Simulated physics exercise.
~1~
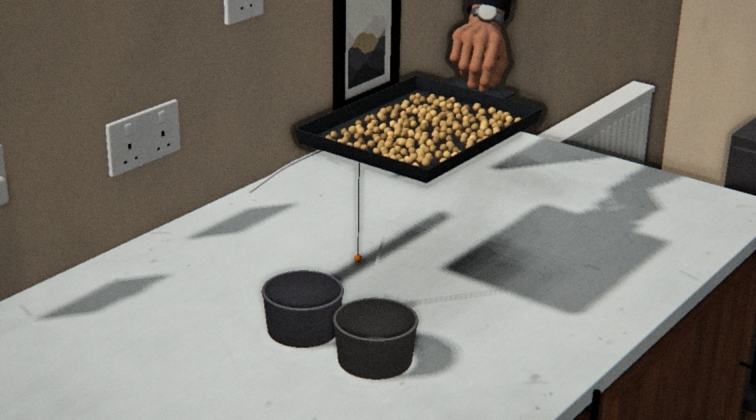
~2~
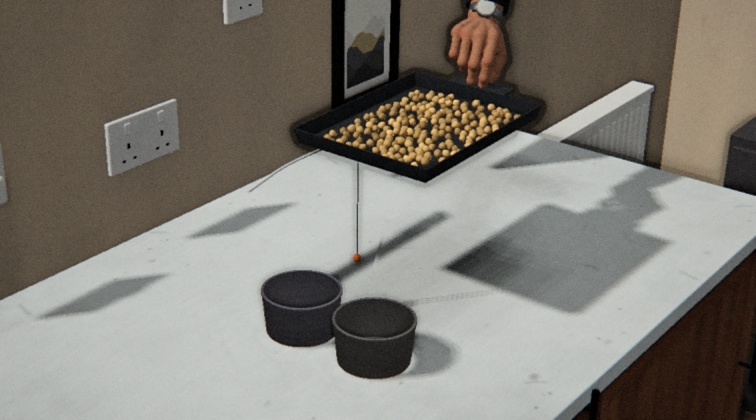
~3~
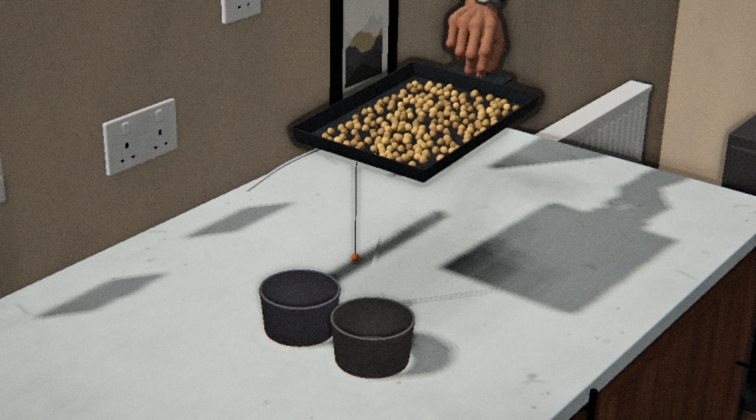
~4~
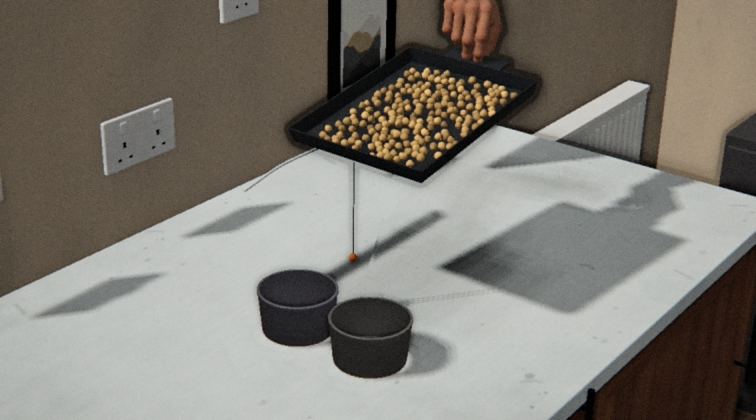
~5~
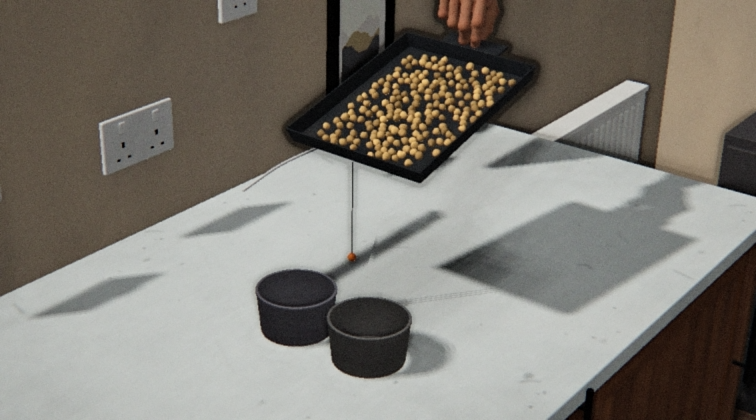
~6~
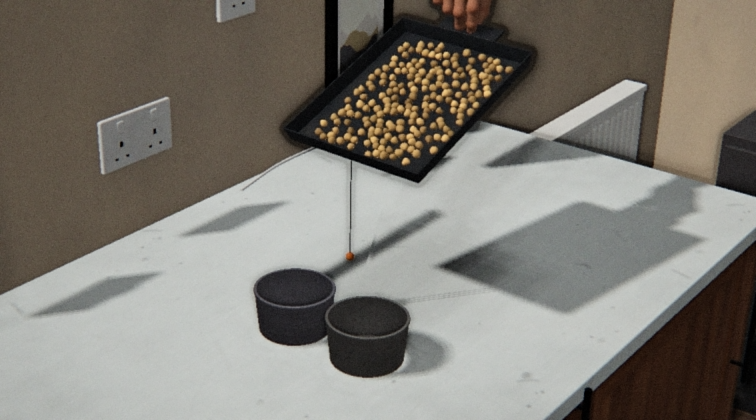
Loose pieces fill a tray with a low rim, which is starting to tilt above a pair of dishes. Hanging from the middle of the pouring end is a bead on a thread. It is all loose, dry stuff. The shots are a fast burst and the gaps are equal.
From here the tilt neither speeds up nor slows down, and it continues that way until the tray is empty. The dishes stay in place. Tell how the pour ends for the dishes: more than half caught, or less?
I expect the dishes to end up with the bulk of the load.
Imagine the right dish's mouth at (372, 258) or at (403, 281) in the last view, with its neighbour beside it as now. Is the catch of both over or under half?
The first time it's lower than half, the second time lower than half.
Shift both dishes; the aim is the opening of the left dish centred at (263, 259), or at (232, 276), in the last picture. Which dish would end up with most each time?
Right side first, Right side second.
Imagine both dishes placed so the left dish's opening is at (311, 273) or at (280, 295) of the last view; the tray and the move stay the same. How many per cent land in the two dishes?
70 and 40 %.
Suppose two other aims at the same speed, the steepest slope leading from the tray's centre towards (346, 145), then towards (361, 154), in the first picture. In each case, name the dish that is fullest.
First try: The dish to the left; second try: The dish to the left.
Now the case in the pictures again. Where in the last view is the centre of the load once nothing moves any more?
Near (323, 330), more or less.
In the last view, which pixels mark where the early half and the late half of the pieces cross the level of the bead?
Roughly (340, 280) first, then roughly (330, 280).
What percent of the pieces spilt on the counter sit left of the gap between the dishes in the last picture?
Estimate: About 30 percent.
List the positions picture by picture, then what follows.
In the first picture, corners of the pouring end at (300, 128) and (427, 168), level; middle of the load at (424, 127), dried chickpeas; left dish at (277, 321); right dish at (350, 352); bead on its thread at (358, 258).
In the second picture, corners of the pouring end at (299, 128) and (426, 167), level; middle of the load at (423, 125).
In the third picture, corners of the pouring end at (296, 127) and (424, 168), tipped barely, level across its low end; middle of the load at (421, 119).
In the fourth picture, corners of the pouring end at (293, 127) and (421, 169), tipped a little, level across its low end; middle of the load at (419, 112).
In the fifth picture, corners of the pouring end at (291, 127) and (419, 170), tipped a little, level across its low end; middle of the load at (416, 104).
In the sixth picture, corners of the pouring end at (289, 127) and (416, 170), tipped clearly, level across its low end; middle of the load at (413, 97); left dish at (269, 319); right dish at (342, 350).
Soon after the last picture, tray tipped steeply; nearly all on the tray; a stray few in the air.
A little later, tray tipped past a quarter turn; most on the tray; a small part in the right dish; a stray few in the left dish; a small part outside both; a stray few in the air.
Later still, tray tipped past a quarter turn; about a third in the right dish; about a third in the left dish; about a third outside both.
At rest, tray tipped past a quarter turn; about a third in the right dish; about a third in the left dish; about a third outside both.
